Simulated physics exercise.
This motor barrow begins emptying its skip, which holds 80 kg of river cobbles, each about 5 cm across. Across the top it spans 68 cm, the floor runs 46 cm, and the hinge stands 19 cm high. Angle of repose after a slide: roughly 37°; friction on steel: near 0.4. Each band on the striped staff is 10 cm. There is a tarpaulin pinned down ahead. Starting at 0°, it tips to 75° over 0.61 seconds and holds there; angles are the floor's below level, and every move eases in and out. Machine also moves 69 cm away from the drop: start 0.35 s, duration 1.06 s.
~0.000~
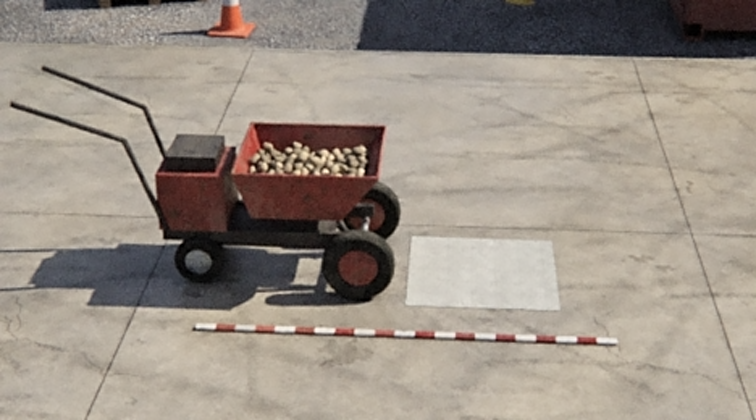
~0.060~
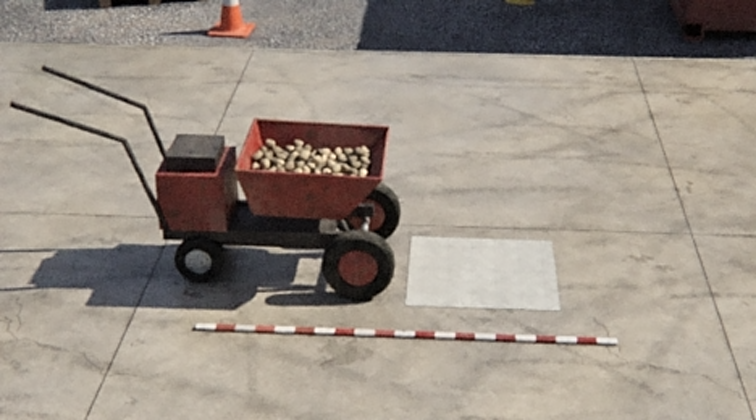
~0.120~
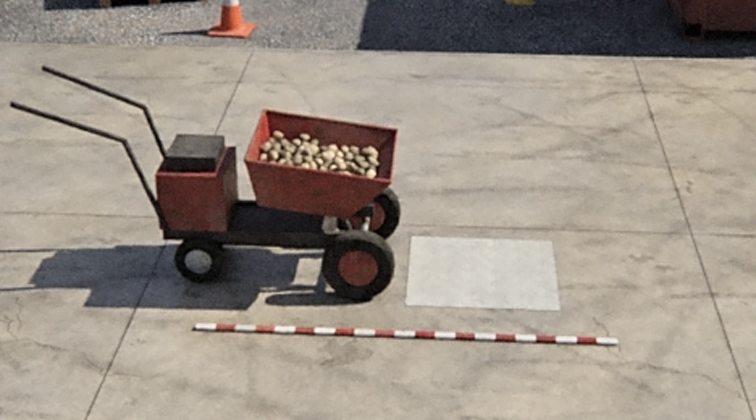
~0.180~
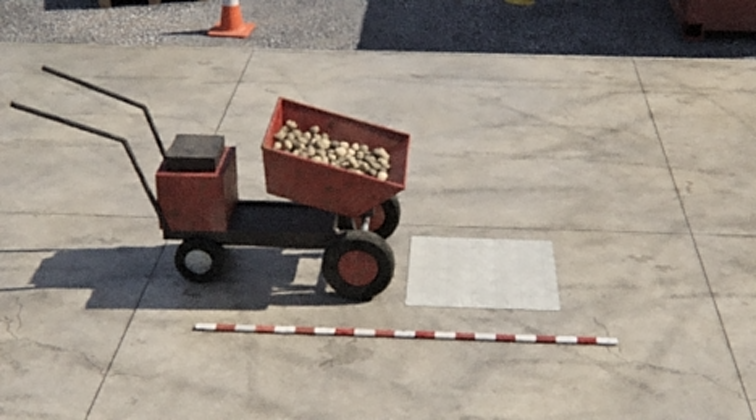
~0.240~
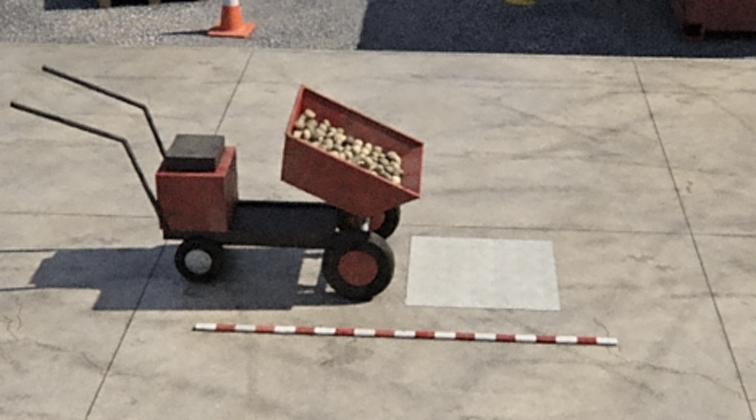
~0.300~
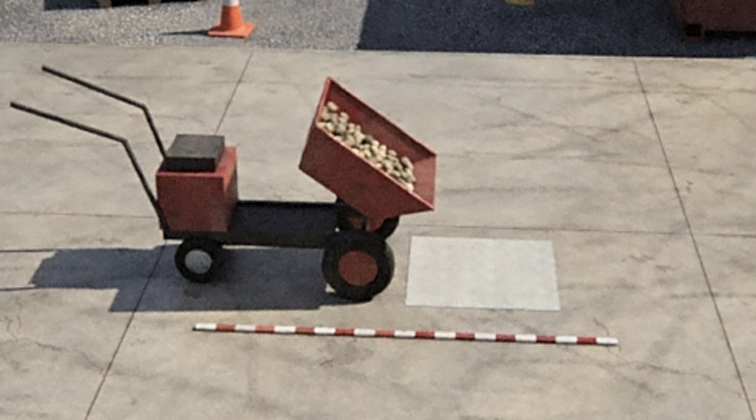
Red skip of rounded stones on a small motor barrow tilting steadily steeper toward the right, beside a red-and-white striped staff.
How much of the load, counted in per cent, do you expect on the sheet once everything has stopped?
I expect around 60 per cent on the sheet.
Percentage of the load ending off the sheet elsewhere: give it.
Near 35 in a hundred.
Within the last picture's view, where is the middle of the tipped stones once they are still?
I'd put it close to (499, 272).
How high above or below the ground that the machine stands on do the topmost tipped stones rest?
The top of the heap ends up around 12 cm above that ground.
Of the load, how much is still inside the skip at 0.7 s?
Held: Approx. 30 %.
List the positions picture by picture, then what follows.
Lip at (378, 179), floor tilted 0°, highest stones at (329, 159), in the first frame.
Lip at (382, 180), floor tilted 2°, highest stones at (309, 154); the stones move at 0.5 m/s on average, in the second frame.
Lip at (391, 183), floor tilted 8°, highest stones at (292, 149); the stones move at 0.9 m/s on average, in the third frame.
Lip at (405, 188), floor tilted 16°, highest stones at (290, 138); the stones move at 1.3 m/s on average, in the fourth frame.
Lip at (420, 197), floor tilted 26°, highest stones at (304, 125); the stones move at 1.5 m/s on average, in the fifth frame.
Lip at (434, 210), floor tilted 37°, highest stones at (325, 117); the stones move at 1.6 m/s on average, in the sixth frame.
After 0.5 s the floor is at 64°; 100 % in the skip; the foremost stones are at (440, 208).
After 0.7 s the floor is at 75°; 31 % in the skip, 69 % on the sheet, 1 % off the sheet elsewhere; the foremost stones are at (513, 267).
After 1.9 s the floor is at 75°; 0 % in the skip, 2 % short of the sheet, 62 % on the sheet, 36 % off the sheet elsewhere; the foremost stones are past the picture's edge.
After 3.8 s the floor is at 75°; 0 % in the skip, 2 % short of the sheet, 62 % on the sheet, 36 % off the sheet elsewhere; the foremost stones are past the picture's edge.
